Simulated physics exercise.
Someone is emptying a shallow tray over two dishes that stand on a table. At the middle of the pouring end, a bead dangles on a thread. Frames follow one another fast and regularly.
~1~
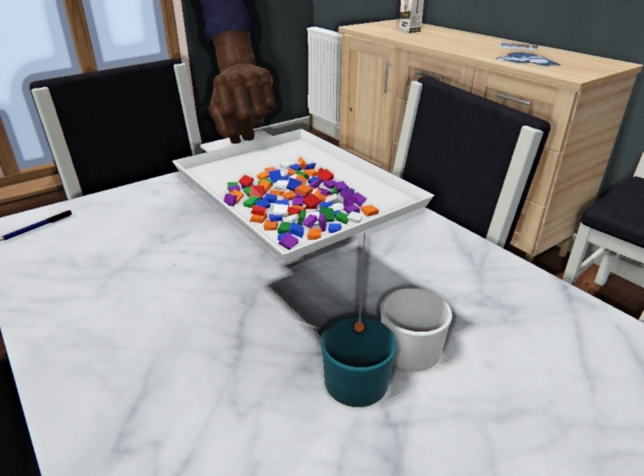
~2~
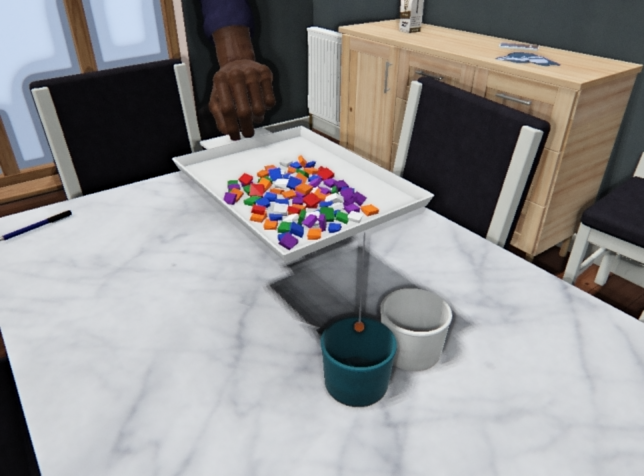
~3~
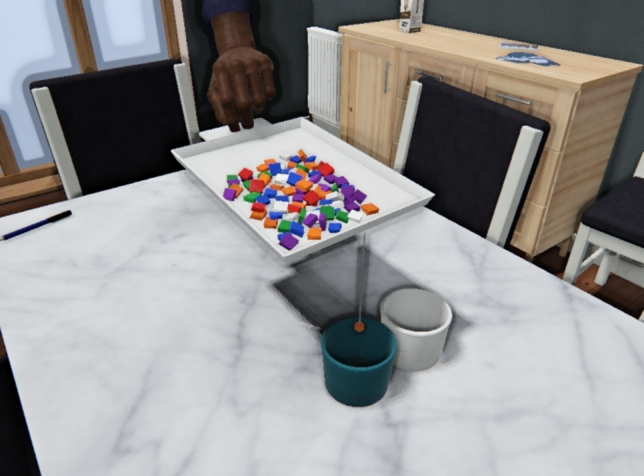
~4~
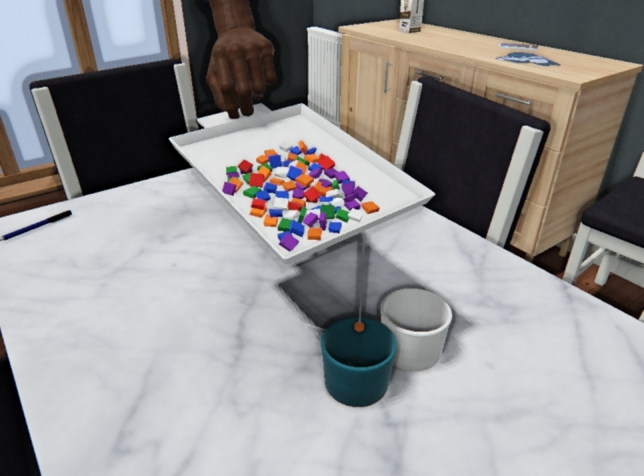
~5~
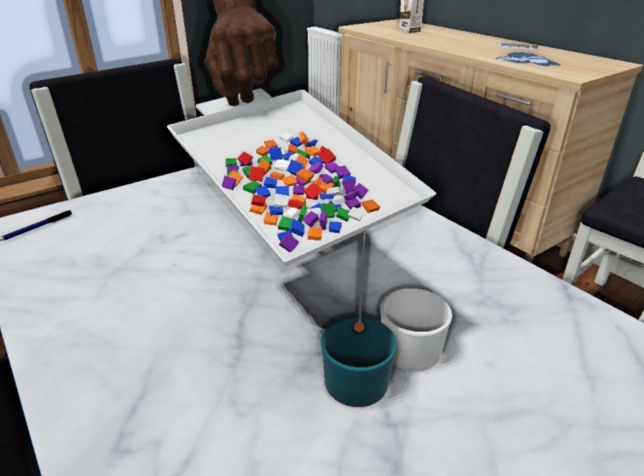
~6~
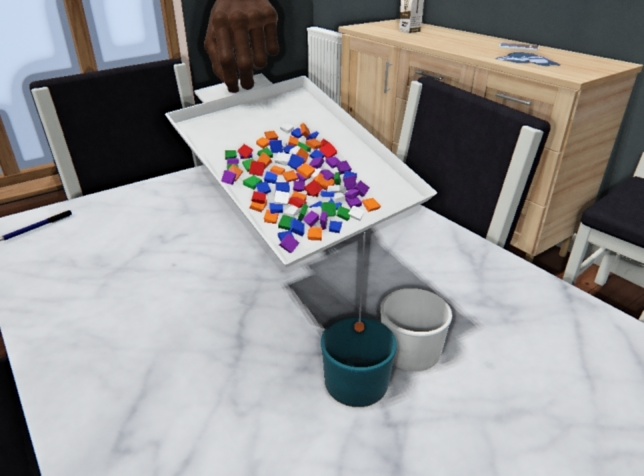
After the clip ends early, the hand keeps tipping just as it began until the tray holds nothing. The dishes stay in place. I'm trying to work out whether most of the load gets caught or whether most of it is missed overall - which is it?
Most of it gets missed.
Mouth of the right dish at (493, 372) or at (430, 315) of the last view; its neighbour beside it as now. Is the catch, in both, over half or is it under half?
For the two places in order: A minority share, a minority share.
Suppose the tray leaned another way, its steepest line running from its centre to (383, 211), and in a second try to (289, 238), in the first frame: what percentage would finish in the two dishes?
In order: About 70, then 0 percent.
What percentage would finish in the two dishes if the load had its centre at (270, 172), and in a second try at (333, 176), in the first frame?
In order, 10 % then 20 %.
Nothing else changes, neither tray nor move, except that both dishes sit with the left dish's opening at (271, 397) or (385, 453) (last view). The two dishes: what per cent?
You'd get 60 in a hundred first and 0 in a hundred after that.
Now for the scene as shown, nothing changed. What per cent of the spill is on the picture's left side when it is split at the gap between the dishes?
Estimate: Near 80 per cent.
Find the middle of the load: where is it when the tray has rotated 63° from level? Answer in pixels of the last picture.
The middle of the pieces sits at roughly (329, 214).
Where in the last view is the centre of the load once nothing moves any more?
Close to (334, 443) in the last view.
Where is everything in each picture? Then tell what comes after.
The first picture shows corners of the pouring end (286, 249) and (427, 195), level; middle of the load (302, 195), mosaic tiles; left dish (381, 380); right dish (438, 345); bead on its thread (359, 327).
The second picture shows corners of the pouring end (286, 250) and (427, 194), level; middle of the load (302, 194).
The third picture shows corners of the pouring end (286, 251) and (428, 194), tipped barely, lowest at the left corner; middle of the load (302, 190).
The fourth picture shows corners of the pouring end (286, 254) and (428, 193), tipped a little, lowest at the left corner; middle of the load (302, 185).
The fifth picture shows corners of the pouring end (287, 256) and (429, 192), tipped a little, lowest at the left corner; middle of the load (302, 180).
The sixth picture shows corners of the pouring end (287, 258) and (430, 191), tipped clearly, lowest at the left corner; middle of the load (303, 176); left dish (381, 380); right dish (438, 345).
Just after the last frame, tray tipped steeply; almost all on the tray; about a tenth in the air.
A moment on, tray tipped past a quarter turn; just a few on the tray; about a tenth in the left dish; roughly half outside both; roughly a third in the air.
Further on, tray tipped past a quarter turn; about a tenth in the left dish; the larger part outside both.
When it is over, tray tipped past a quarter turn; about a tenth in the left dish; not one in the right dish; the larger part outside both.
